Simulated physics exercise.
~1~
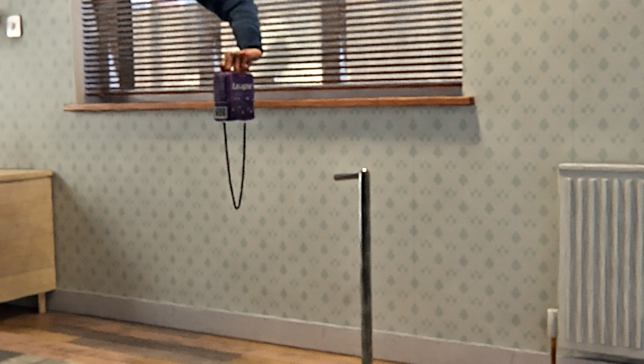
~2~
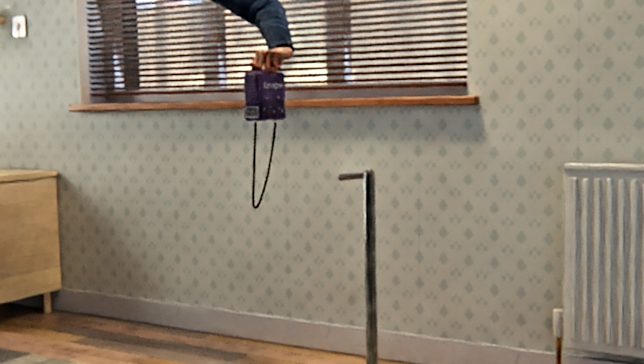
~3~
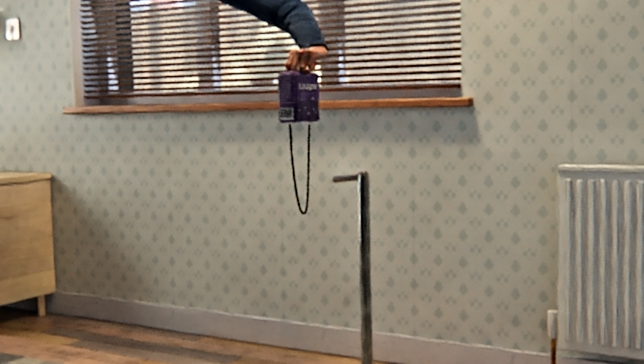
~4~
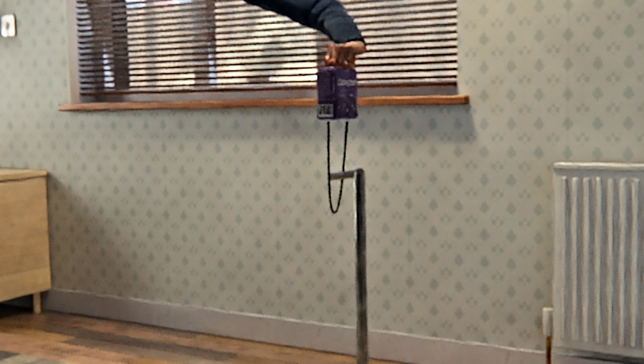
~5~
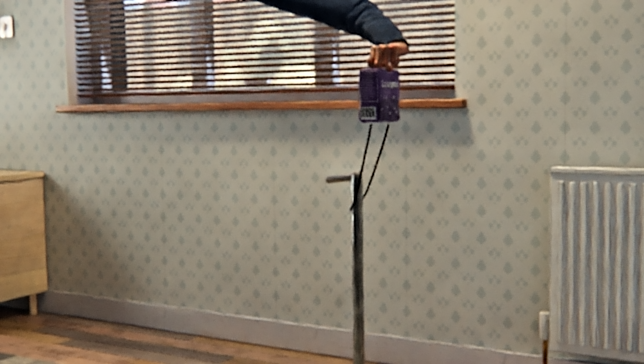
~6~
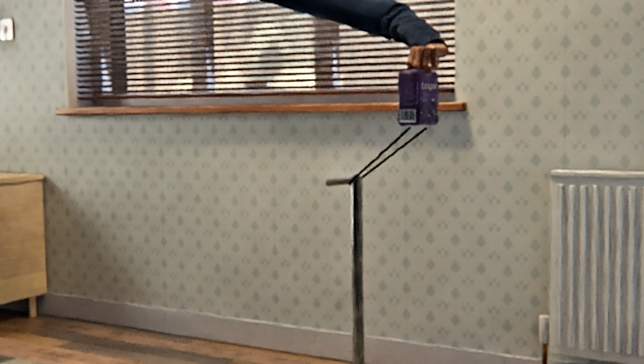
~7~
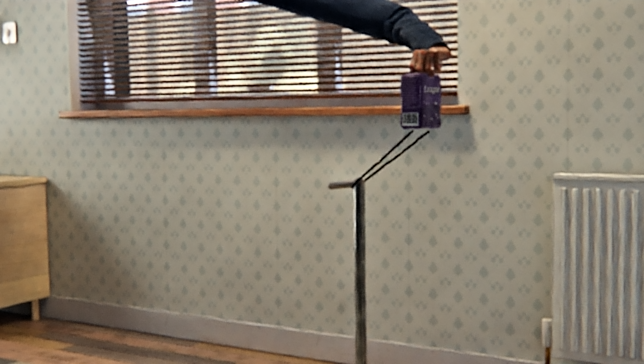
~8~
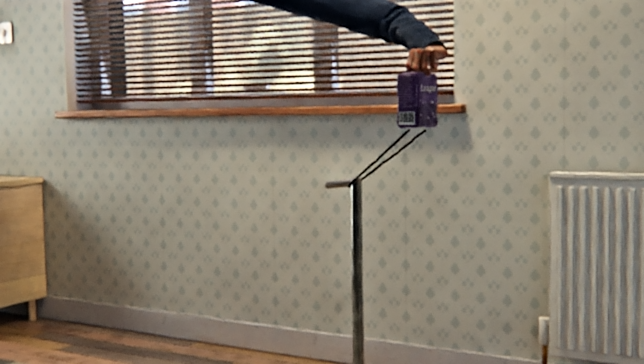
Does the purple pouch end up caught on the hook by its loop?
Yes, the dangling loop snags on the hook at the top of the post and pulls tight. The pouch is held there just to the right of the post.
We see a hand carrying a purple pouch, a dark loop of cord dangling beneath it, to the right toward an upright post with a hook. The pouch passes over the post, but the loop catches and pulls taut, and the hand stops just beyond.
